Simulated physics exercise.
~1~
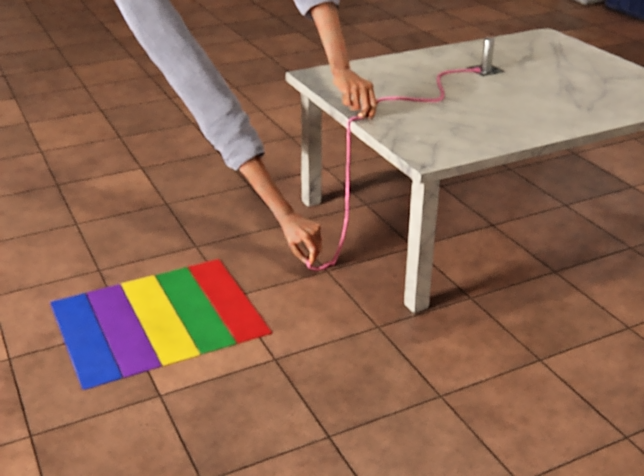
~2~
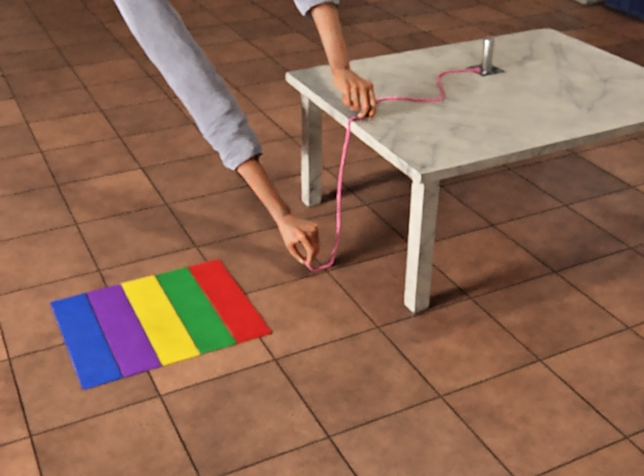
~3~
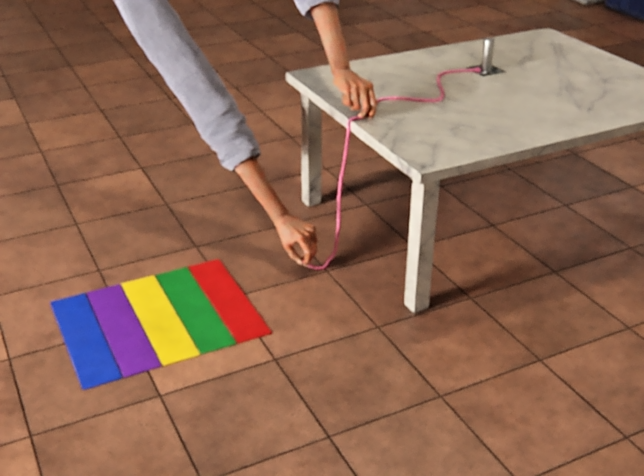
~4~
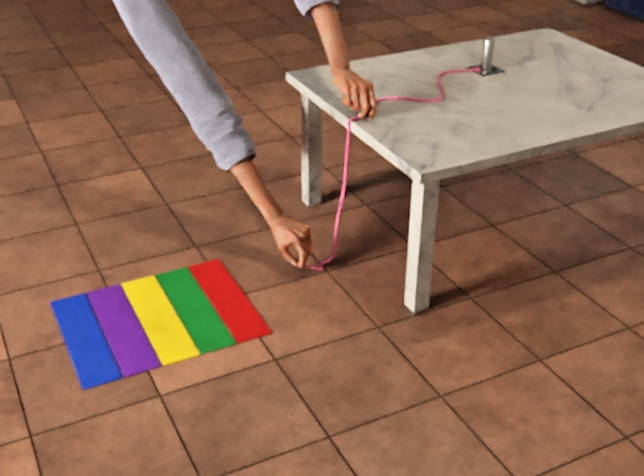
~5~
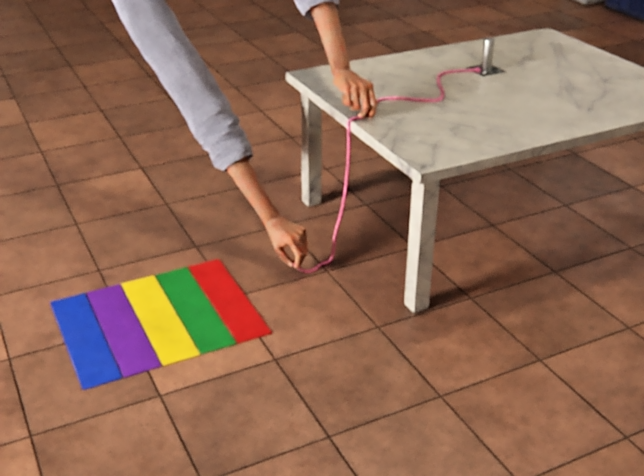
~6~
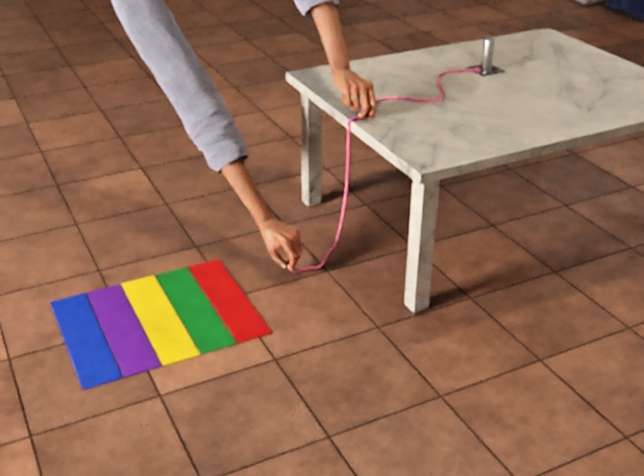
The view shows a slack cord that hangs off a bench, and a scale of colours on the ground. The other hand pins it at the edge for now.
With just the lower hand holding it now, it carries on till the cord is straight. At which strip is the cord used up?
At the yellow one.
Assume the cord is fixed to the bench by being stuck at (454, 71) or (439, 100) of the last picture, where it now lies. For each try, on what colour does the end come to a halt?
For the first it's yellow, and for the second it's green.
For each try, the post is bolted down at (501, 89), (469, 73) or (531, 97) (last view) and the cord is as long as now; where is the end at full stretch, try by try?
In order, near (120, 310), (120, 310) and (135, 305).
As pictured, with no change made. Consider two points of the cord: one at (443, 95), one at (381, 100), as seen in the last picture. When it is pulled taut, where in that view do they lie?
About (408, 94), and the other about (353, 111).
Soon after, end near (212, 286); over red.
Then, end near (171, 297); over yellow.
At full stretch, end near (146, 304); over yellow. Over yellow.
